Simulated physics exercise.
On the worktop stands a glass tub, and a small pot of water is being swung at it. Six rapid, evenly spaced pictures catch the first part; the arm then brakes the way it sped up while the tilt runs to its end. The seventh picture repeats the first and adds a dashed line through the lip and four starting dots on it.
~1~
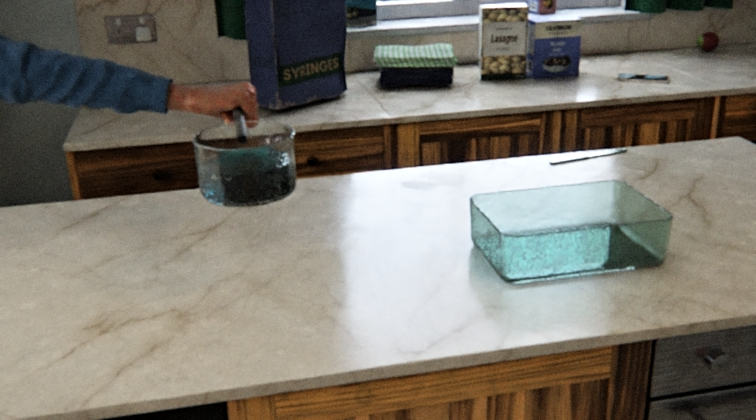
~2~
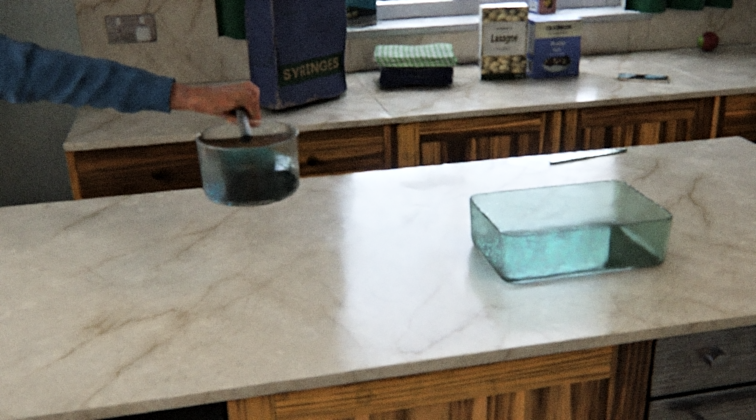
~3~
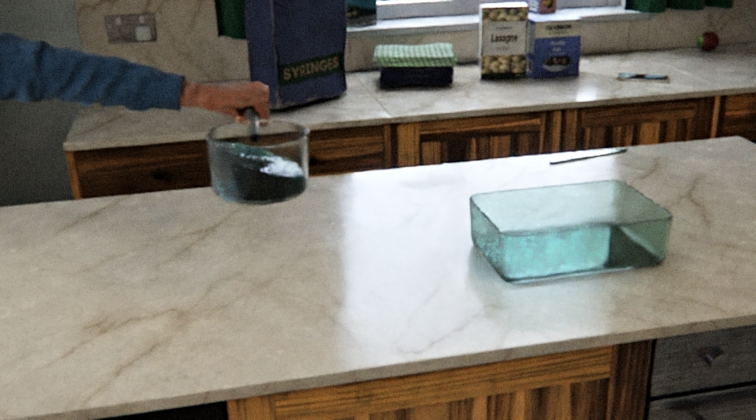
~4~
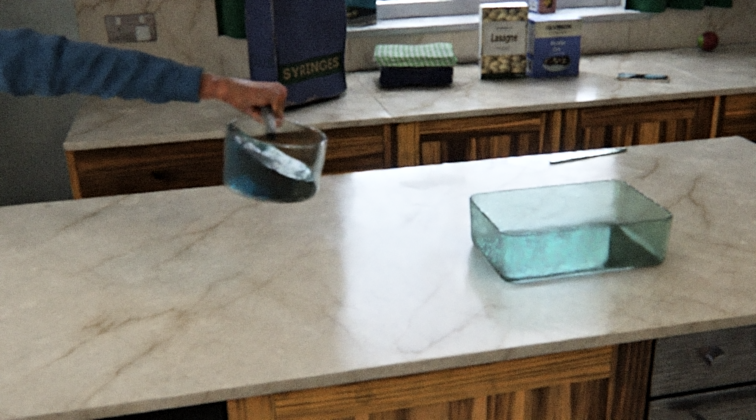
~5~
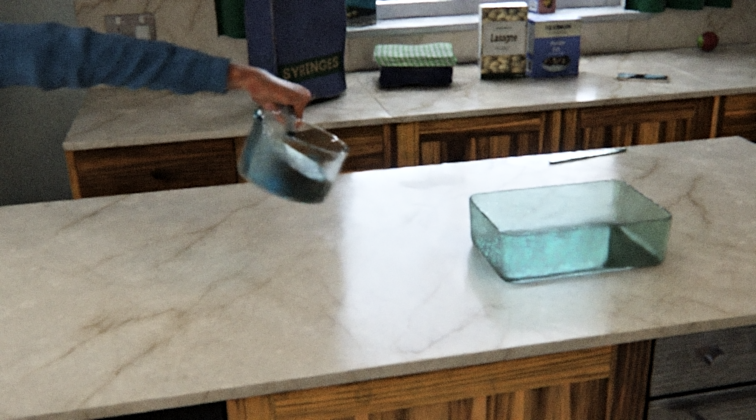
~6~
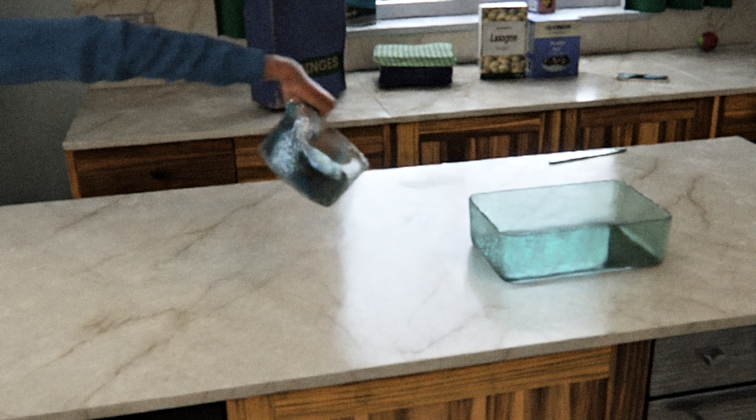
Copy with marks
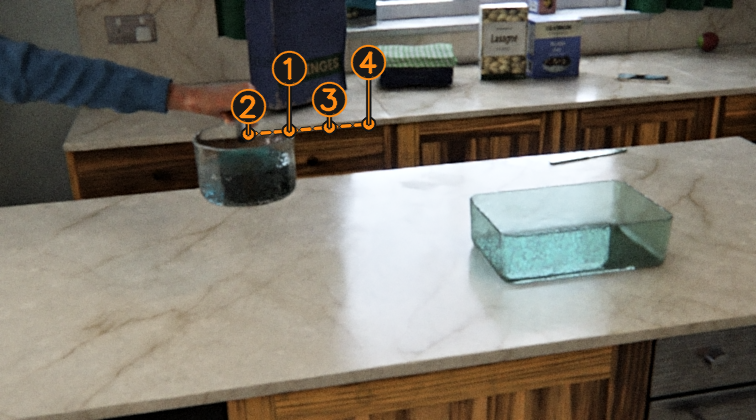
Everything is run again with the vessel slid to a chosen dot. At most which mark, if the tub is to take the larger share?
I would pick spot 3.
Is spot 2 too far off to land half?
Yes.
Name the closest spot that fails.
1.
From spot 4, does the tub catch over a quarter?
Yes, clearly.
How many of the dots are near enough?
Two of the four.
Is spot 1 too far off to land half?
Yes.
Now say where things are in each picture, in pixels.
Upright, lip at (292, 130); tub from (500, 282) to (664, 261); nothing has left yet.
Upright, lip at (295, 130); nothing has left yet.
Tipped about 2°, lip at (305, 130); nothing has left yet.
Tipped about 11°, lip at (324, 136); nothing has left yet.
Tipped about 25°, lip at (346, 146); nothing has left yet.
Tipped about 43°, lip at (367, 160); nothing has left yet.
On the marked copy, 1 at (289, 130); 2 at (248, 134); 3 at (329, 127); 4 at (368, 124).
If 1 is chosen, about 22 % lands in the tub, 72 % falls short and 7 % goes beside or beyond.
If 2 is chosen, about 0 % lands in the tub, 95 % falls short and 5 % goes beside or beyond.
If 3 is chosen, about 70 % lands in the tub, 12 % falls short and 18 % goes beside or beyond.
If 4 is chosen, about 64 % lands in the tub, 6 % falls short and 30 % goes beside or beyond.
